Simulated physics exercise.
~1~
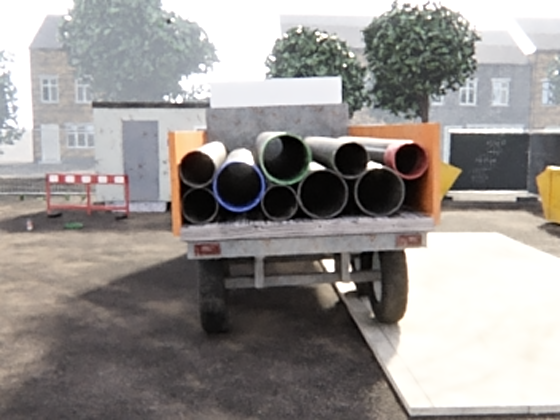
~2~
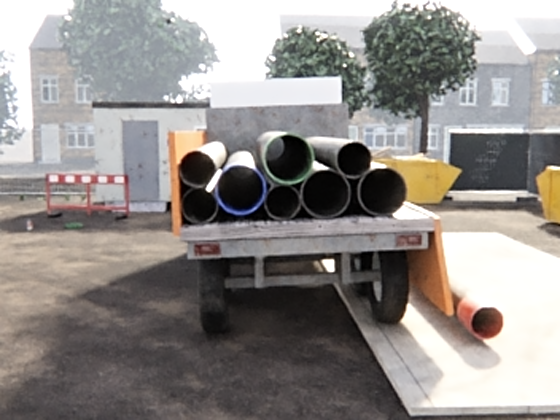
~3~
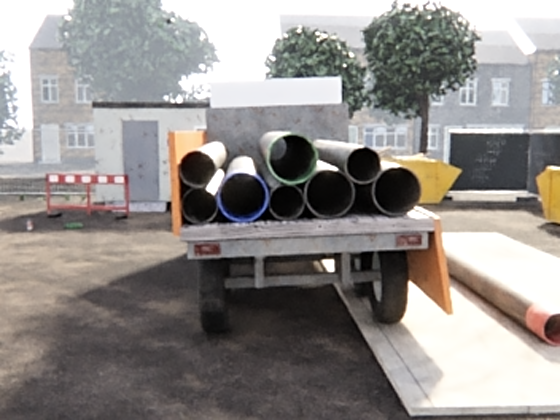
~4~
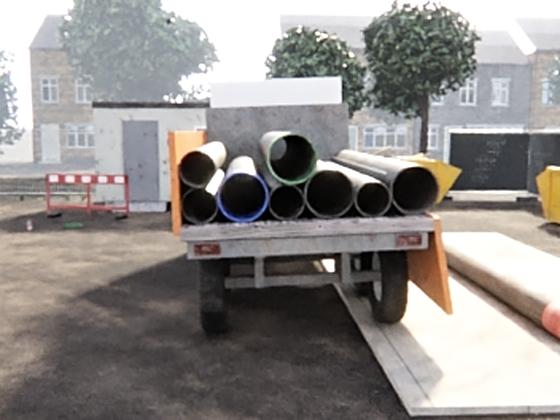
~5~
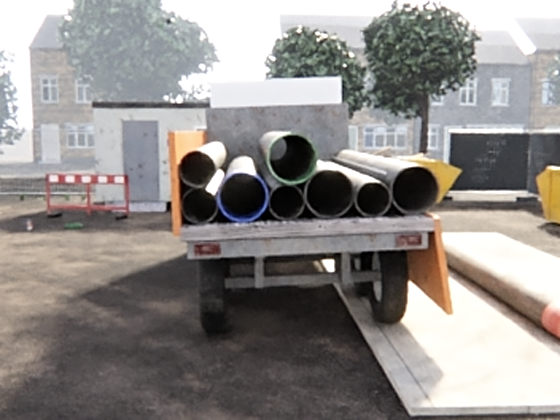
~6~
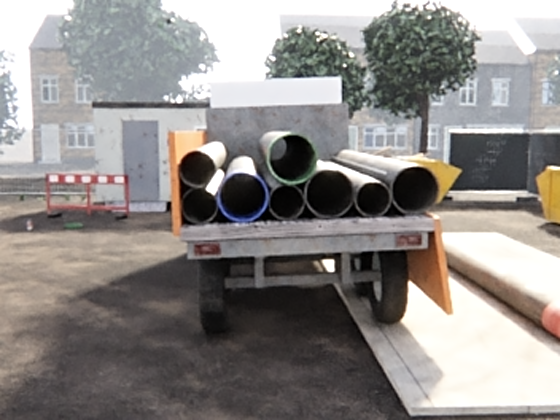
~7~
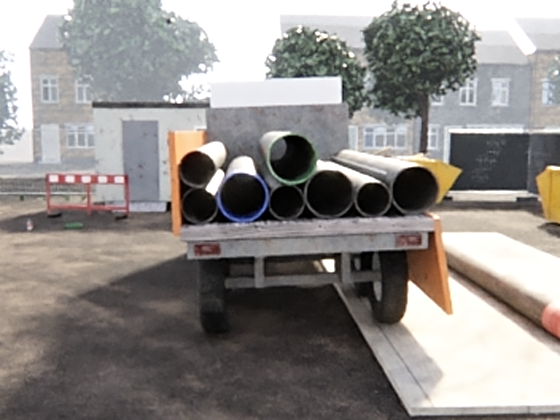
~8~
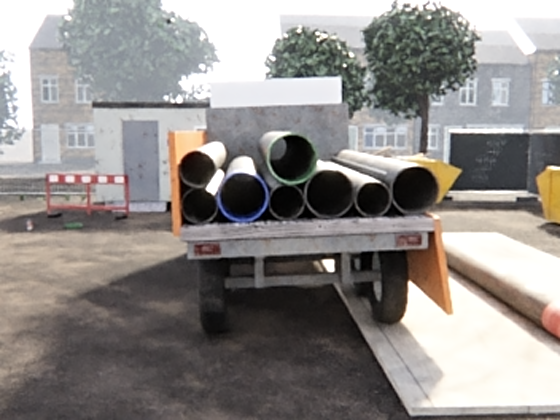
The red-marked pipe rolls off the lorry's right side after the drop side falls open.
